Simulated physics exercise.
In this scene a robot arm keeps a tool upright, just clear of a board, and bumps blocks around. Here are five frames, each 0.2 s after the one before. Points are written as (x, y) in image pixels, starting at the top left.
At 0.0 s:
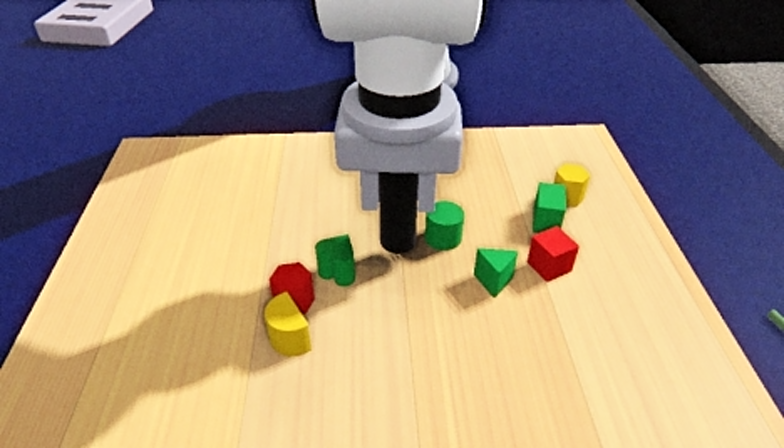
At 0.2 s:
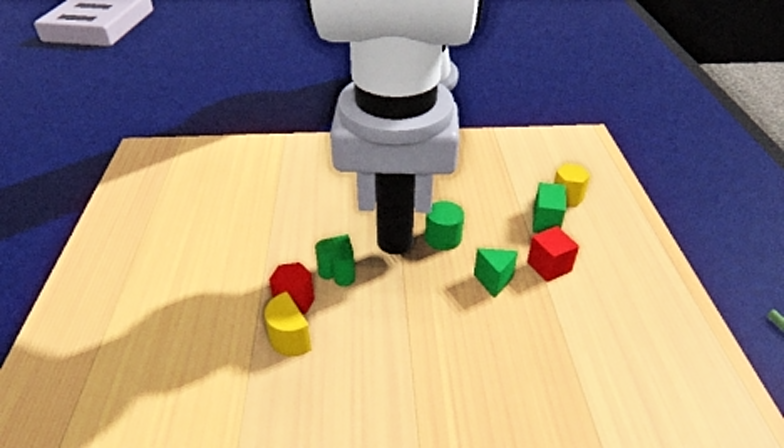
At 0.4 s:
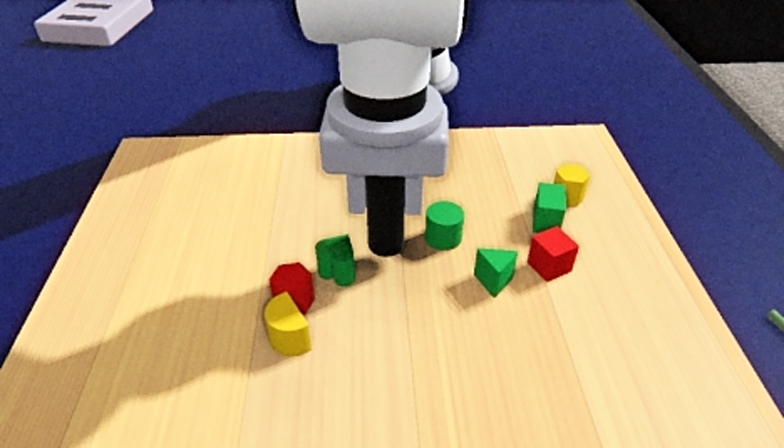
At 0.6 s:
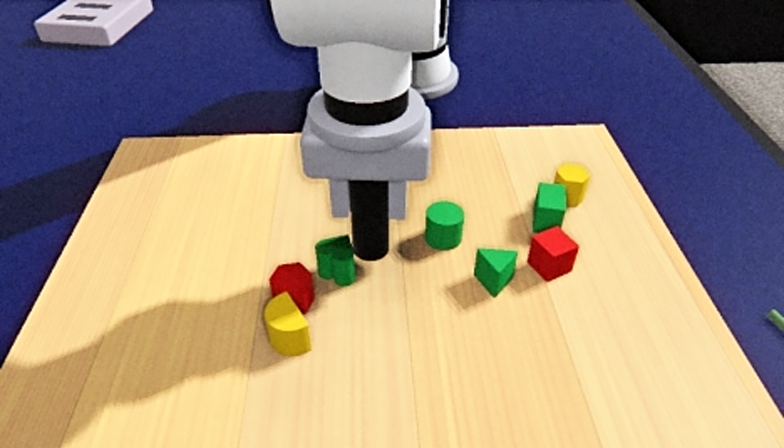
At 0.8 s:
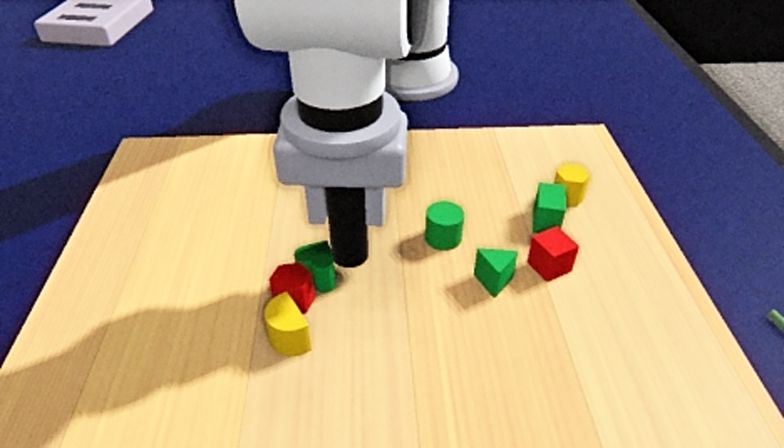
In the video, a robot arm with a black tool moves left just above a wooden board scattered with red, green and yellow blocks, then nudges a green block leftward toward a neighbouring red one while the other blocks stay still.
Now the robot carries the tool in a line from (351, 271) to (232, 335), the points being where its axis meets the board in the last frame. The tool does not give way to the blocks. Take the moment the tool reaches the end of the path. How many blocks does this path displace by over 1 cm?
By the end, three or more blocks will have moved.
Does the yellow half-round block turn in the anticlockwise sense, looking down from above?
That would be a yes.
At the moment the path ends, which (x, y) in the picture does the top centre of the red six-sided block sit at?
It should be at (181, 318) by then.
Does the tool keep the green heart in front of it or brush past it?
The tool should slip past it.
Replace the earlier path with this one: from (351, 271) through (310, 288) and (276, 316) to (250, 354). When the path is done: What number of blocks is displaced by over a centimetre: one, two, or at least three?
I think three or more will be displaced.
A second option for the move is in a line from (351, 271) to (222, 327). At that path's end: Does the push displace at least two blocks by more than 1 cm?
Final answer: Yes.
The first path, step by step. One third of the way, tool at (312, 275); yellow half-round block at (282, 316); red six-sided block at (252, 289), turned 20° anticlockwise; green heart at (275, 264), turned 20° clockwise.
Two thirds of the way, tool at (271, 297); yellow half-round block at (278, 321), turned 30° anticlockwise; red six-sided block at (229, 299), turned 40° anticlockwise; green heart at (247, 267), turned 60° clockwise.
At the end, tool at (228, 319); yellow half-round block at (269, 324), turned 70° anticlockwise; red six-sided block at (181, 318), turned 25° anticlockwise; green heart at (245, 268), turned 75° clockwise.
